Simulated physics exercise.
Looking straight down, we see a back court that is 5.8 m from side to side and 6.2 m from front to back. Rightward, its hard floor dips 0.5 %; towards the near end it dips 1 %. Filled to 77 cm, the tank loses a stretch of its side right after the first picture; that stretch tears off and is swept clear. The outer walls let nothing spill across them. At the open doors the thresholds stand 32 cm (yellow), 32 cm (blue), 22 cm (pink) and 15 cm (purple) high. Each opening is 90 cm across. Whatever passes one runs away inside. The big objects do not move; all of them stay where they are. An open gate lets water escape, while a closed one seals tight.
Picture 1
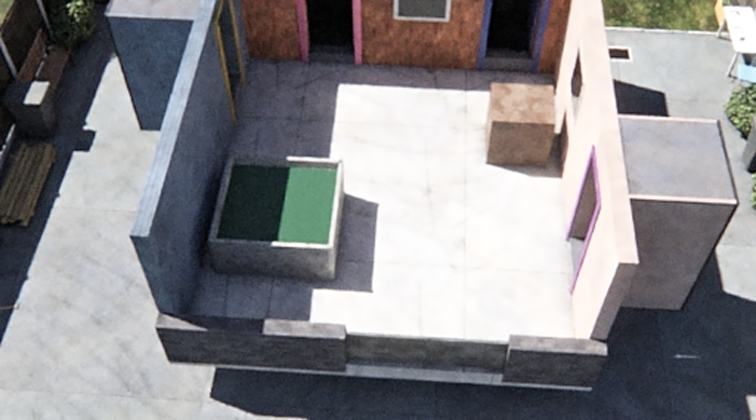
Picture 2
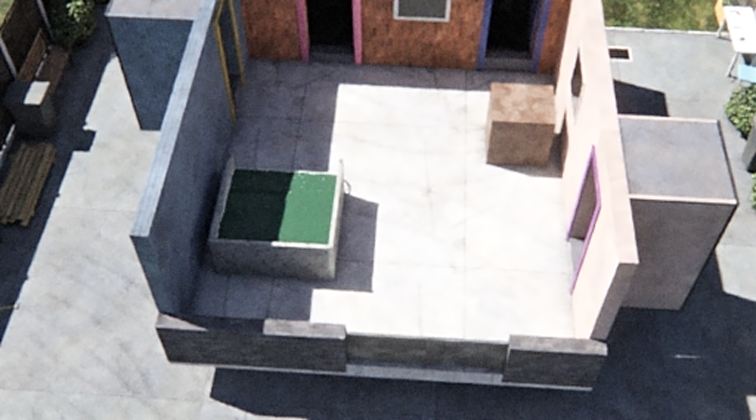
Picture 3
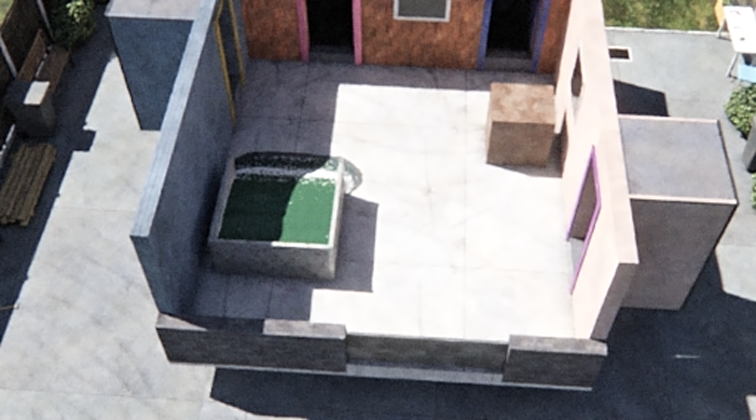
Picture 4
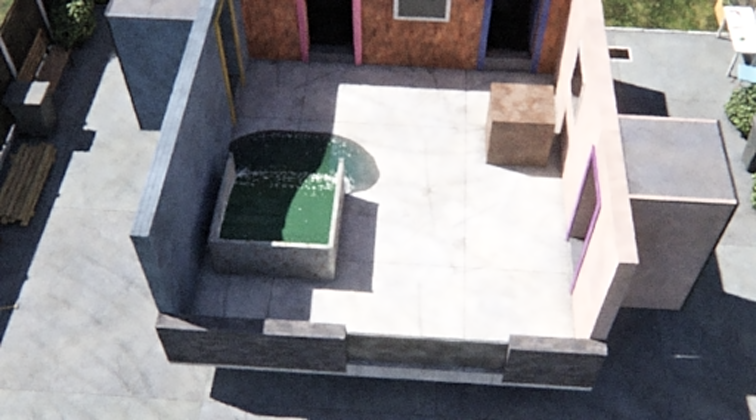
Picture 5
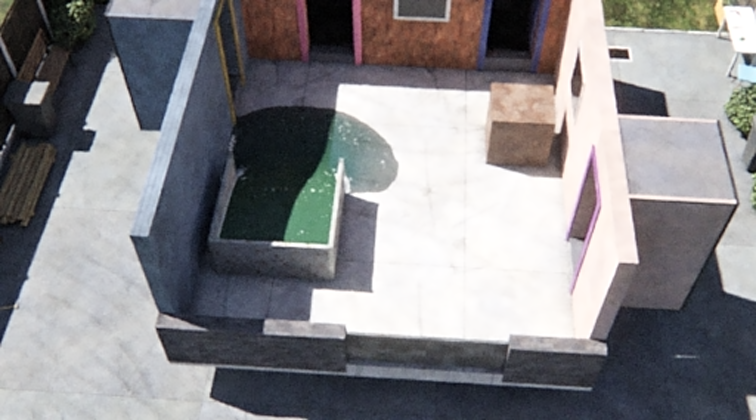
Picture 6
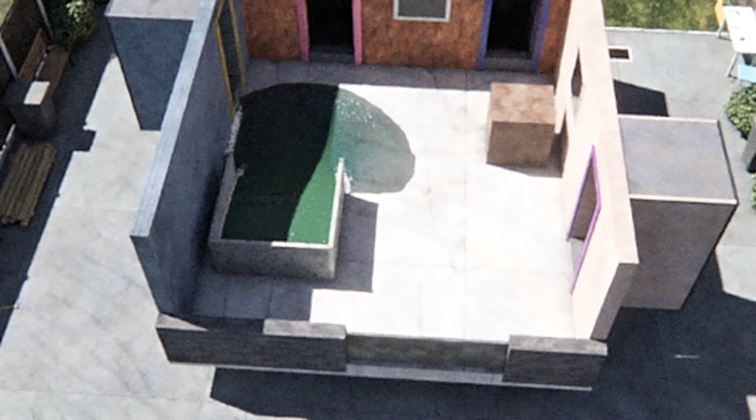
Green water in a walled tank pours out the far side and spreads across the pale floor.
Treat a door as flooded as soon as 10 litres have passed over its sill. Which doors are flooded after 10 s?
Yellow door: The total remains smaller than the cap; blue door: The total remains smaller than the cap; pink door: The total grows larger than the cap; purple door: The total remains smaller than the cap.
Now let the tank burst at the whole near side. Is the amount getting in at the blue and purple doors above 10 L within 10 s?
Versus the limit - blue: Within, purple: Exceeded.
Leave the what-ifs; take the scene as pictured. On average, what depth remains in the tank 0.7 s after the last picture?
Some 32 cm on average.
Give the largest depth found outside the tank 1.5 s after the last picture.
Around 40 centimetres.
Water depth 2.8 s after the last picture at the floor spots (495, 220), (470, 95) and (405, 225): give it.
Spot one 0 cm, spot two 11 cm, spot three 0 cm.
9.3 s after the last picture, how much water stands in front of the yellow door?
The depth there is around 1.5 cm.
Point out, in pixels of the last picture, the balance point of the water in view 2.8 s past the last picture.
Roughly (358, 124) in the last picture.
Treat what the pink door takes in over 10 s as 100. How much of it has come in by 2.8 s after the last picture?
100 per cent, roughly.
Then, 0.7 s after the last picture water covers 35 % of the floor and is deepest (49 cm) near (250, 59); yellow door 17 cm at the sill, 0 L in, blue door not reached, pink door 34 cm at the sill, 23 L in, purple door not reached.
Then, 1.5 s after the last picture water covers 40 % of the floor and is deepest (40 cm) near (258, 66); yellow door 18 cm at the sill, 0 L in, blue door 7 cm at the sill, 0 L in, pink door 35 cm at the sill, 68 L in, purple door not reached.
Then, 2.8 s after the last picture water covers 50 % of the floor and is deepest (28 cm) near (550, 74); yellow door 18 cm at the sill, 0 L in, blue door 9 cm at the sill, 0 L in, pink door 18 cm at the sill, 94 L in, purple door not reached.
Then, 5.3 s after the last picture water covers 80 % of the floor and is deepest (19 cm) near (553, 108); yellow door 6 cm at the sill, 0 L in, blue door 17 cm at the sill, 0 L in, pink door 6 cm at the sill, 95 L in, purple door 2 cm at the sill, 0 L in.
Then, 9.3 s after the last picture water covers 95 % of the floor and is deepest (14 cm) near (573, 364); yellow door 2 cm at the sill, 0 L in, blue door 5 cm at the sill, 0 L in, pink door 4 cm at the sill, 95 L in, purple door 10 cm at the sill, 0 L in.
